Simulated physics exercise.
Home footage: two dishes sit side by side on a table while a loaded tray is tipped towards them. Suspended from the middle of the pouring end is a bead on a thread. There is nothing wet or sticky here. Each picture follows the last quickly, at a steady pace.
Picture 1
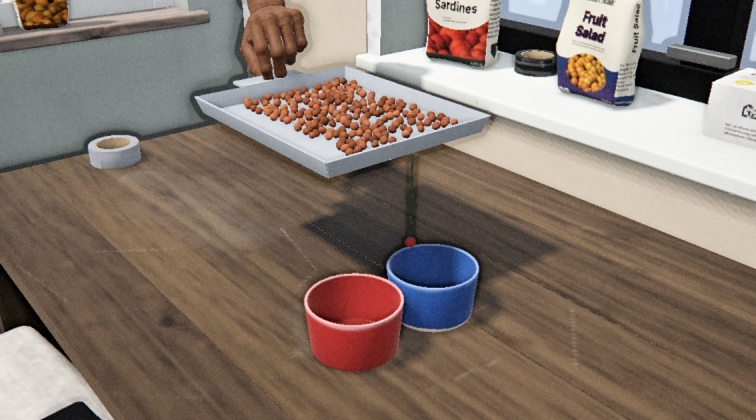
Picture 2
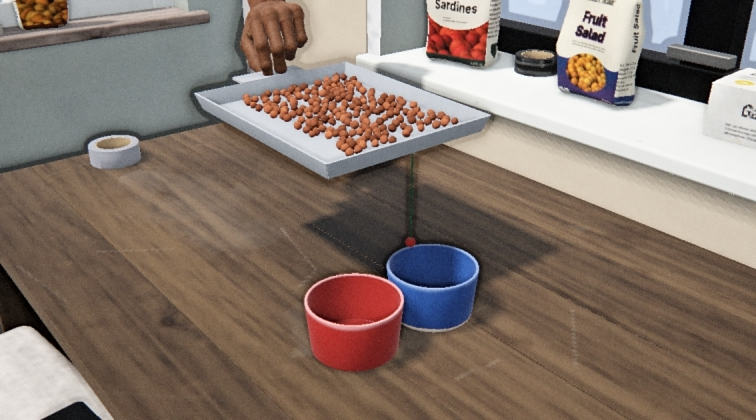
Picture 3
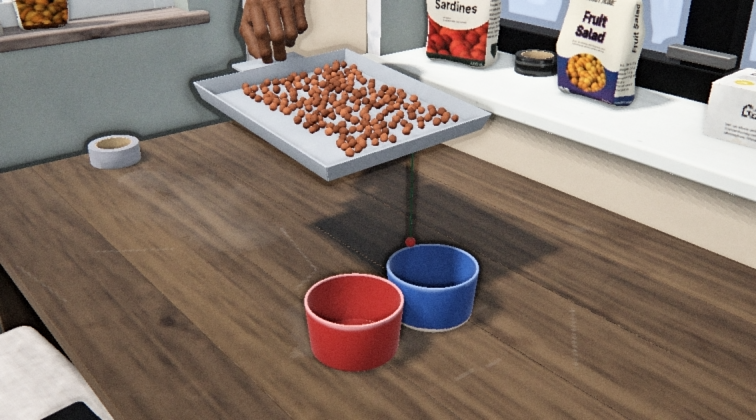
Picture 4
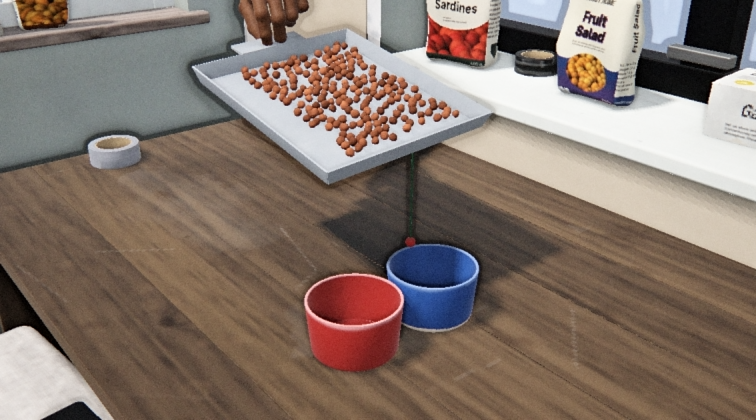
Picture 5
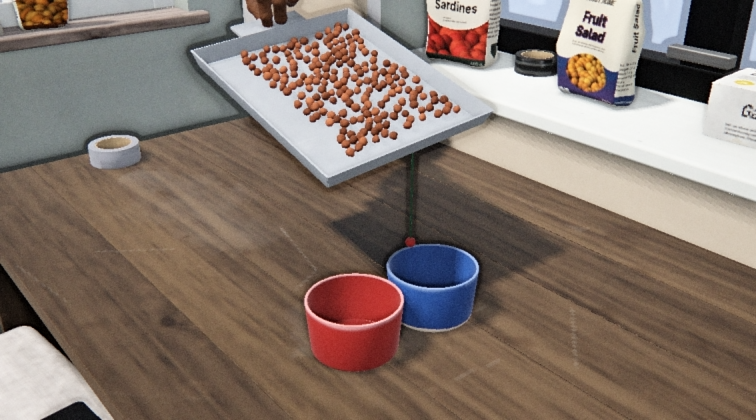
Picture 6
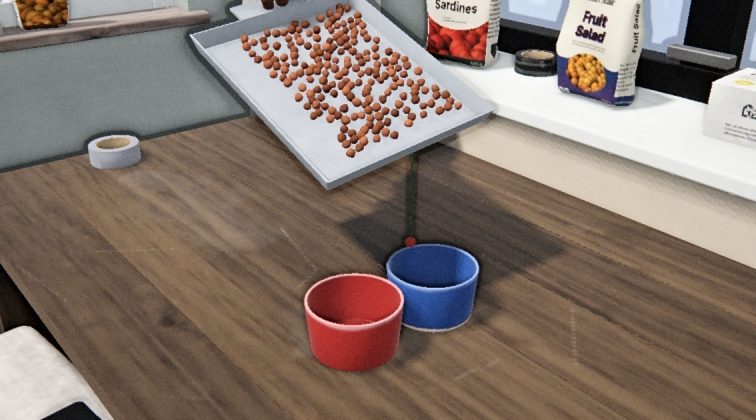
A grey tray of reddish-brown pellets is held by a hand at its far edge above a wooden table, seen from a raised, unmoving view. Below are a red dish at left and a blue one at right, with a red bead hanging behind them, tape farther left and packages on a white sill. The tray's far side rises steadily, its near edge slanting slightly lower at the left corner.
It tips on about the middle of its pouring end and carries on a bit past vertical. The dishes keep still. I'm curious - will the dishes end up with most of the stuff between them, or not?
Yes, more than half of it.
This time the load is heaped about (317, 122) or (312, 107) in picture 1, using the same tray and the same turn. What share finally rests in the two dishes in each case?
It would be 90 in a hundred, and then 80 in a hundred.
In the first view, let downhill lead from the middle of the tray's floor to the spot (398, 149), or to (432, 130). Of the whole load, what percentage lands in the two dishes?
You'd see roughly 60 per cent the first time and 0 per cent the second.
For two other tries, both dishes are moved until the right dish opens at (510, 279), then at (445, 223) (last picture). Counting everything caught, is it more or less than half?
Result - try one, below the halfway mark; try two, below the halfway mark.
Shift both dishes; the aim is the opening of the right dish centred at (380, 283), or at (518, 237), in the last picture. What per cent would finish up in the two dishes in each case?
In order, 70 % and 10 %.
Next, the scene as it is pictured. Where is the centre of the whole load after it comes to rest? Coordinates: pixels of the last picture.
Roughly at pixel (361, 337).
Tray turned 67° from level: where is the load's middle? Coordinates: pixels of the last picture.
Around (371, 158).
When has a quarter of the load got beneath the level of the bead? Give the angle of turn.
It is at around 85 degrees.
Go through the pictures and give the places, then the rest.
Corners of the pouring end at (328, 159) and (482, 115), level; middle of the load at (343, 112), clay pellets; left dish at (385, 340); right dish at (463, 303); bead on its thread at (410, 242), in the first picture.
Corners of the pouring end at (328, 160) and (482, 115), level; middle of the load at (343, 109), in the second picture.
Corners of the pouring end at (328, 163) and (483, 113), tipped barely, lowest at the left corner; middle of the load at (343, 102), in the third picture.
Corners of the pouring end at (329, 167) and (484, 111), tipped a little, lowest at the left corner; middle of the load at (343, 91), in the fourth picture.
Corners of the pouring end at (329, 171) and (485, 109), tipped clearly, lowest at the left corner; middle of the load at (344, 81), in the fifth picture.
Corners of the pouring end at (329, 176) and (487, 107), tipped clearly, lowest at the left corner; middle of the load at (345, 71); left dish at (385, 340); right dish at (463, 303), in the sixth picture.
Soon after the last picture, tray tipped steeply; most on the tray; a small part in the air.
A little later, tray tipped past a quarter turn; a small part on the tray; about half in the left dish; a small part in the right dish; a small part outside both; about a quarter in the air.
Later still, tray tipped past a quarter turn; about two thirds in the left dish; about a quarter in the right dish; a small part outside both; a stray few in the air.
At rest, tray tipped past a quarter turn; about two thirds in the left dish; about a quarter in the right dish; a small part outside both; a stray few in the air.
